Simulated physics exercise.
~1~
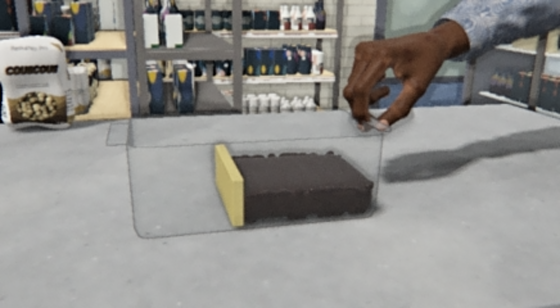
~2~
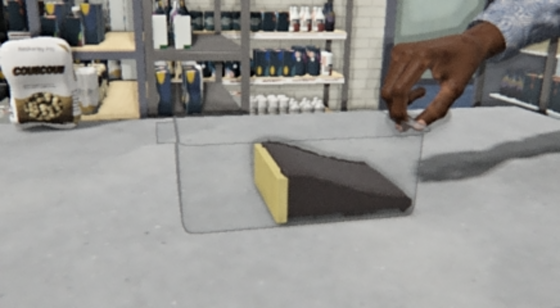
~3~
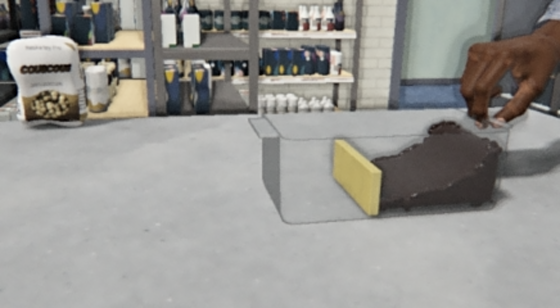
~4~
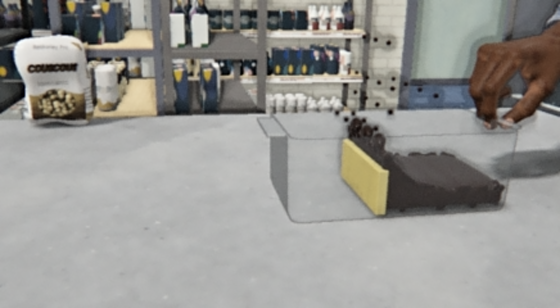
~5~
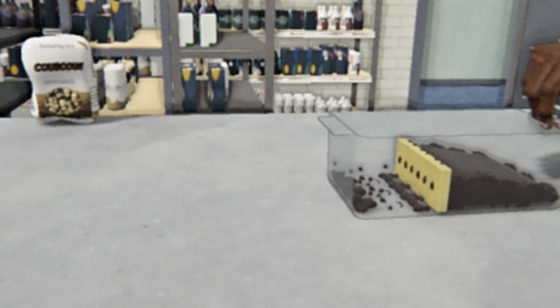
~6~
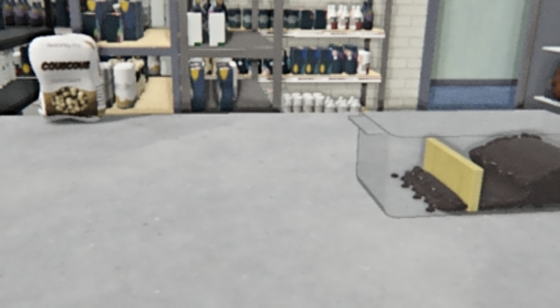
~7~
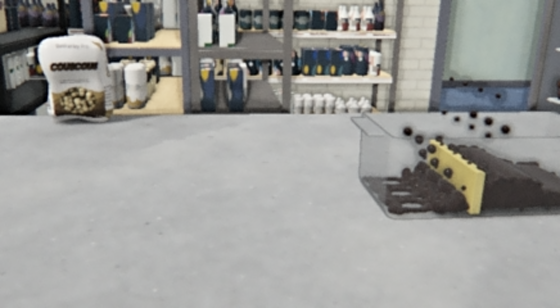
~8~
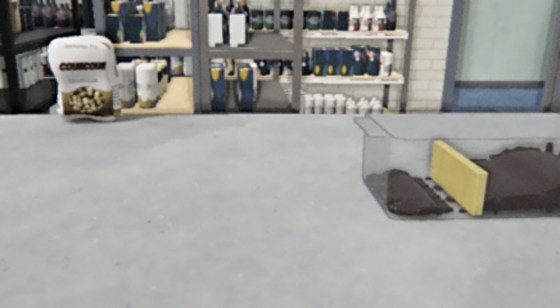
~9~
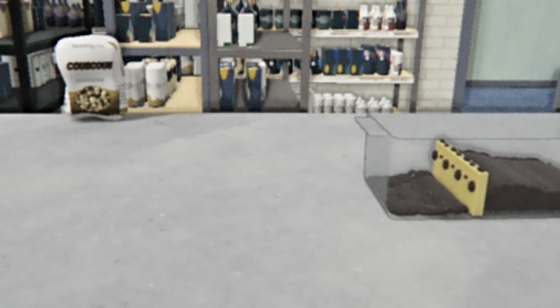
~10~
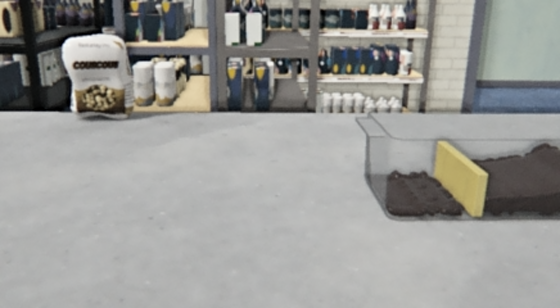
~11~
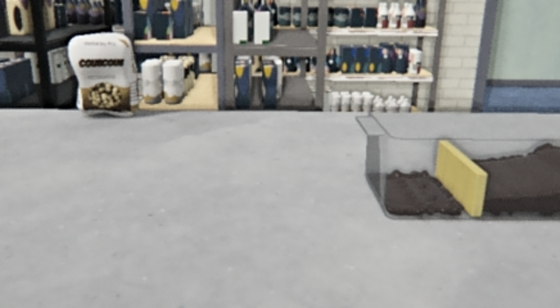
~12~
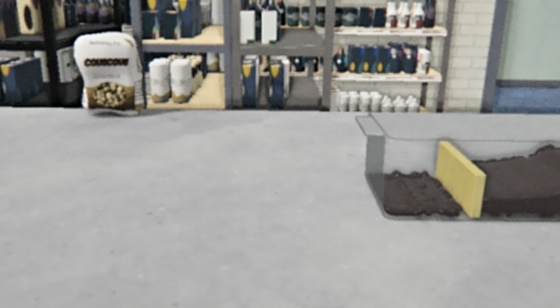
A hand tugs a clear tub right, and dark grains spill left past its yellow wall.
